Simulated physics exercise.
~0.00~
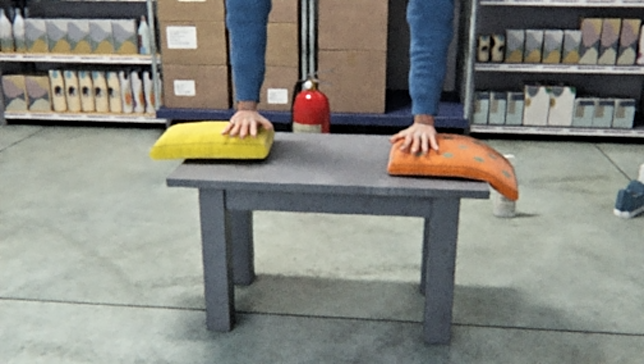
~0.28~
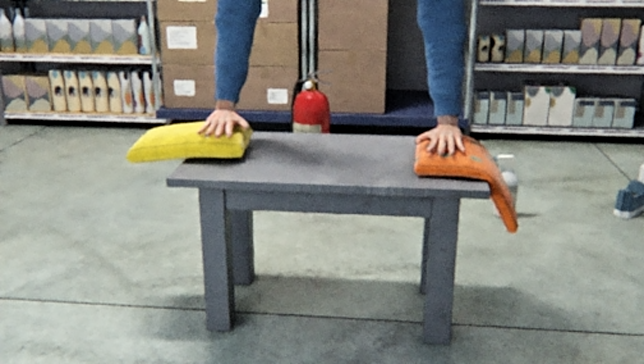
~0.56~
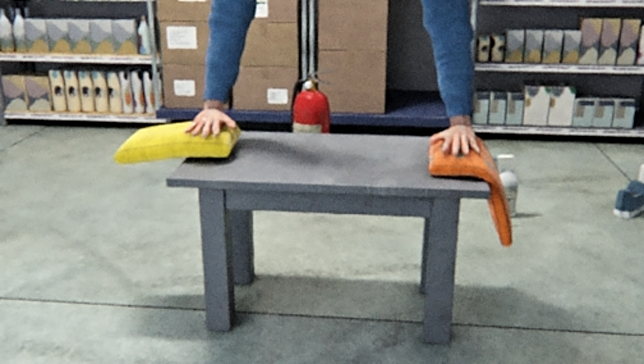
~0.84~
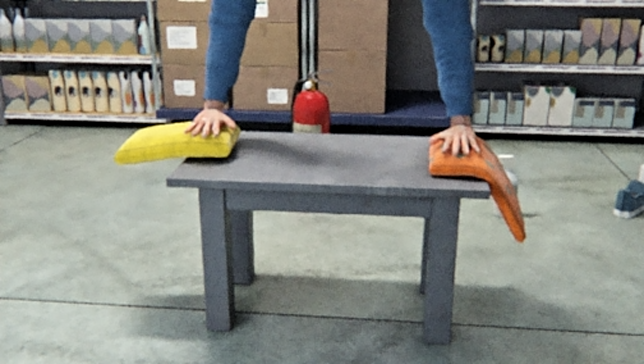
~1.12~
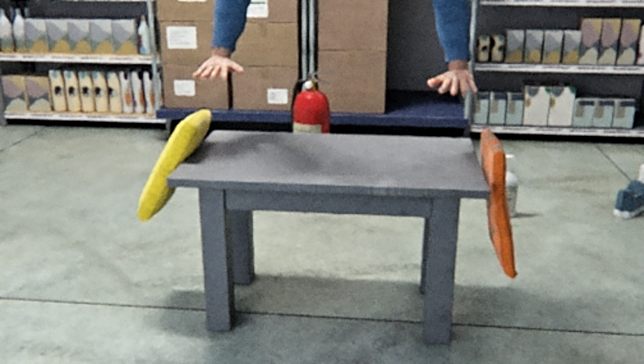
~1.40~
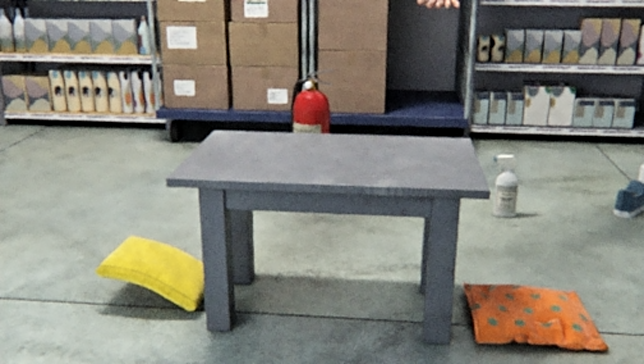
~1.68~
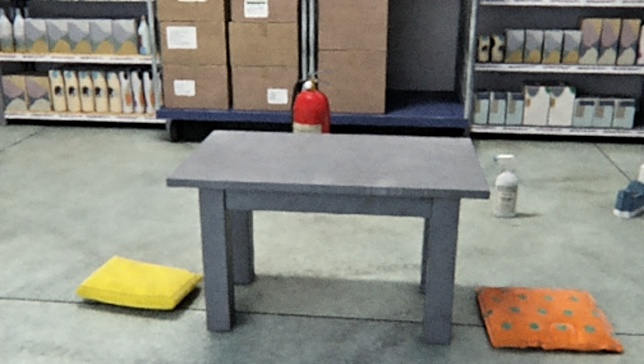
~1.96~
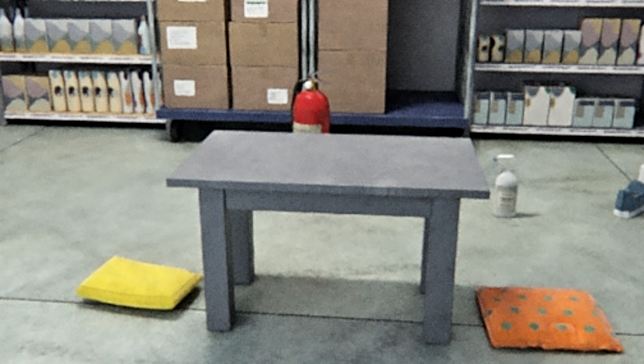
The clip shows two hands pressing a yellow rice sack and an orange seat pad on a gray bench, sliding them outward until they hang over opposite ends. The hands lift away, both items drop off, and they end up lying on the floor on either side.
